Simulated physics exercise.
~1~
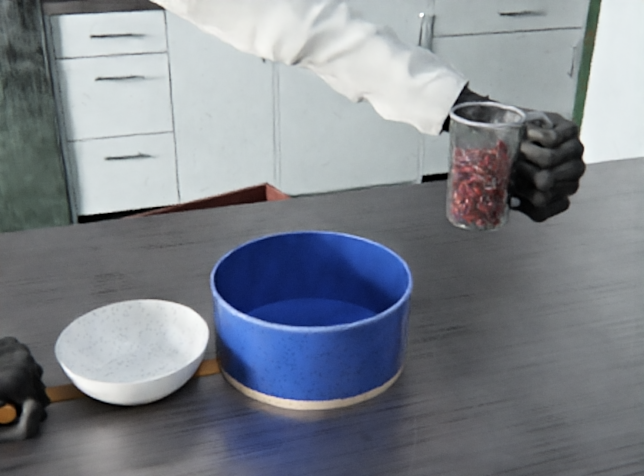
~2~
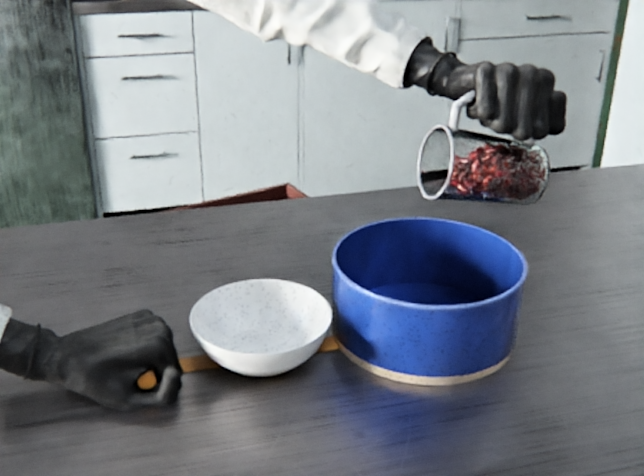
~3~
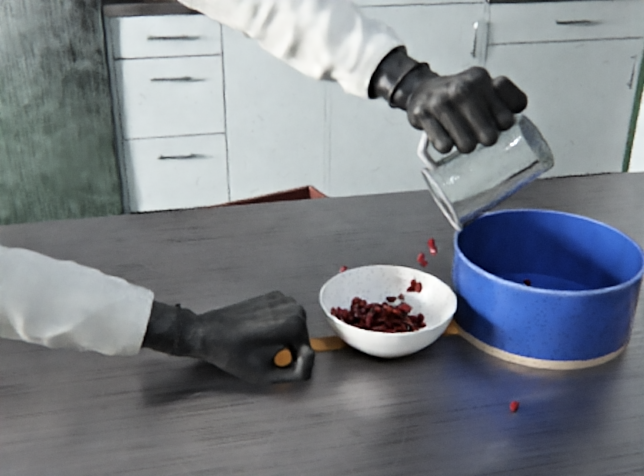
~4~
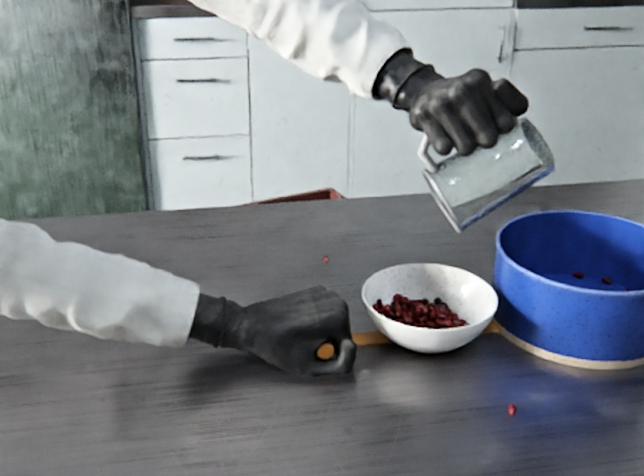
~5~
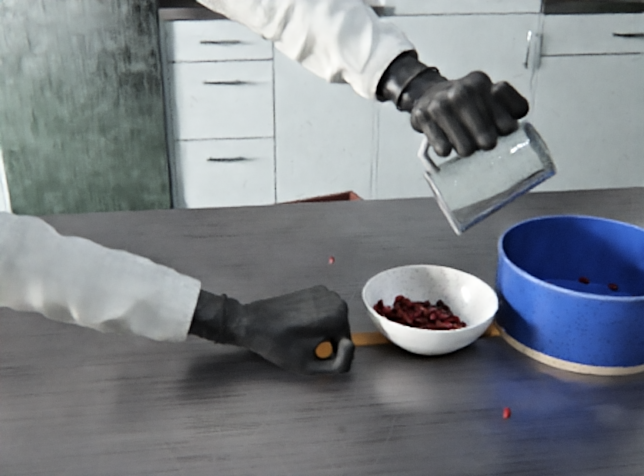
In a room with white drawers and cupboards, a dark tabletop is seen from slightly above, the view drifting a little sideways. A white bowl sits left of a larger blue pot, both on a strip held by a black-gloved hand, while another gloved hand holds up a clear glass cup of red beans. The lower hand moves the strip and both vessels rightward as the cup tips over. Beans fall into the pot and then the bowl, with a few stray pieces landing on the table. The row halts, and the emptied cup stays tilted above, most visible beans resting in the bowl.
